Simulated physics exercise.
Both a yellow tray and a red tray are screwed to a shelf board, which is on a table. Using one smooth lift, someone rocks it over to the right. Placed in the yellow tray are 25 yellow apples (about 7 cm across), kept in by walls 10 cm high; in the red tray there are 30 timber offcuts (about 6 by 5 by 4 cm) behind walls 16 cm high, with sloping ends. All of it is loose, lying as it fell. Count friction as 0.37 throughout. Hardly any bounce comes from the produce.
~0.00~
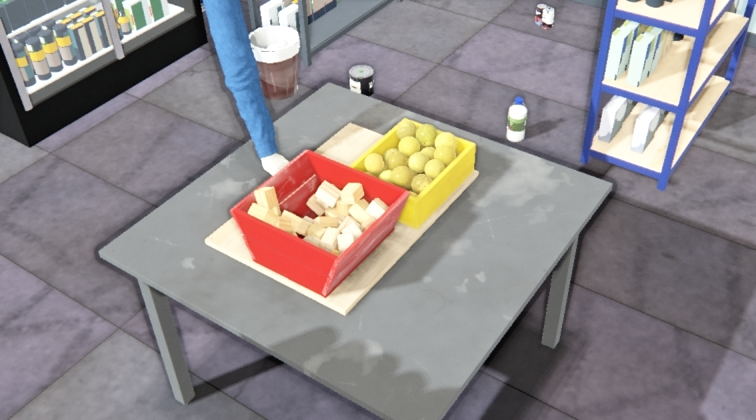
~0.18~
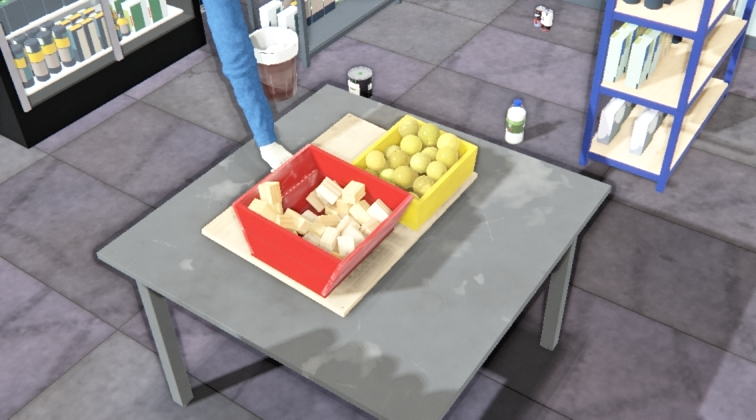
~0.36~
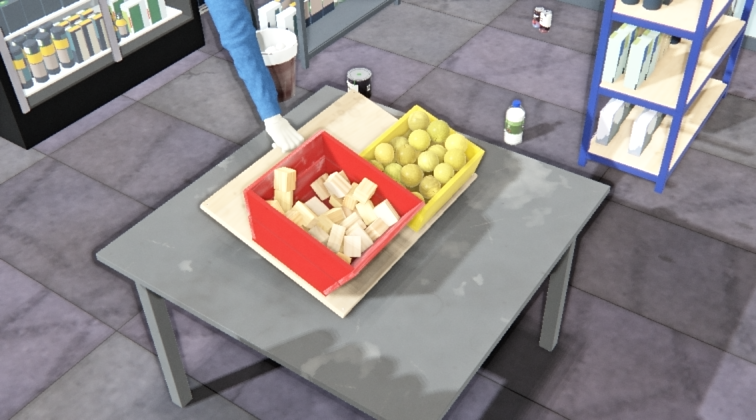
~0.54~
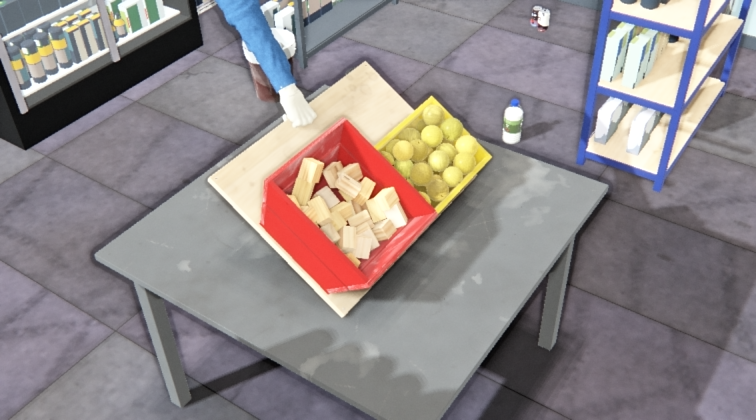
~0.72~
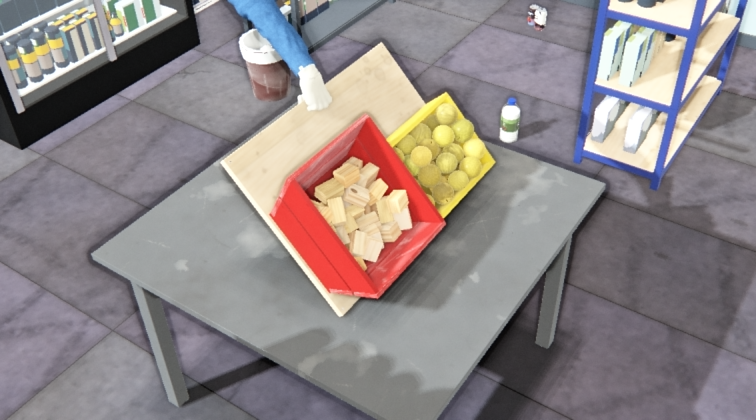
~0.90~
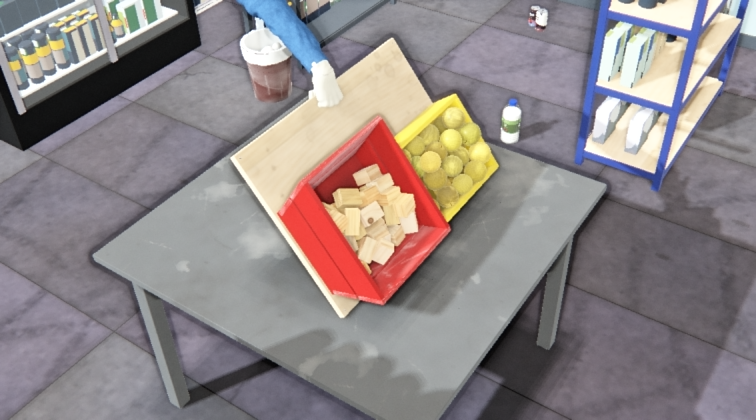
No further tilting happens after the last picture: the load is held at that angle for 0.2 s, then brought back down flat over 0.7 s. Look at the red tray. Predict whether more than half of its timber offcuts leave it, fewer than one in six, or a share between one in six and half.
Fewer than one in six leave it.
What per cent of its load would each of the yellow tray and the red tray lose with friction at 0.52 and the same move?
Then the yellow tray sheds 10 per cent, while the red tray sheds 0 per cent.
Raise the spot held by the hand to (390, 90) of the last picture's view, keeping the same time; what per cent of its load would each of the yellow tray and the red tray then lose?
In that case yellow tray sheds 40 percent of its load and red tray sheds 40 percent.
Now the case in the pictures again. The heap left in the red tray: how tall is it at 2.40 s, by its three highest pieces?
Around 13 centimetres.
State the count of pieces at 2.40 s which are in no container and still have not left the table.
Count: Around 0.
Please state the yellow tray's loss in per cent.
About: Yellow tray 0 per cent.
After 1.14 s, tilt 52°; the yellow tray has all 25 and the red tray has all 30.
After 1.44 s, tilt 27°; the yellow tray has all 25 and the red tray has all 30.
After 1.86 s, tilt 0°; the yellow tray has all 25 and the red tray has all 30.
Final count (at 2.40 s), the yellow tray has all 25 and the red tray has all 30. Asked share, 0 of 30, 0 per cent.
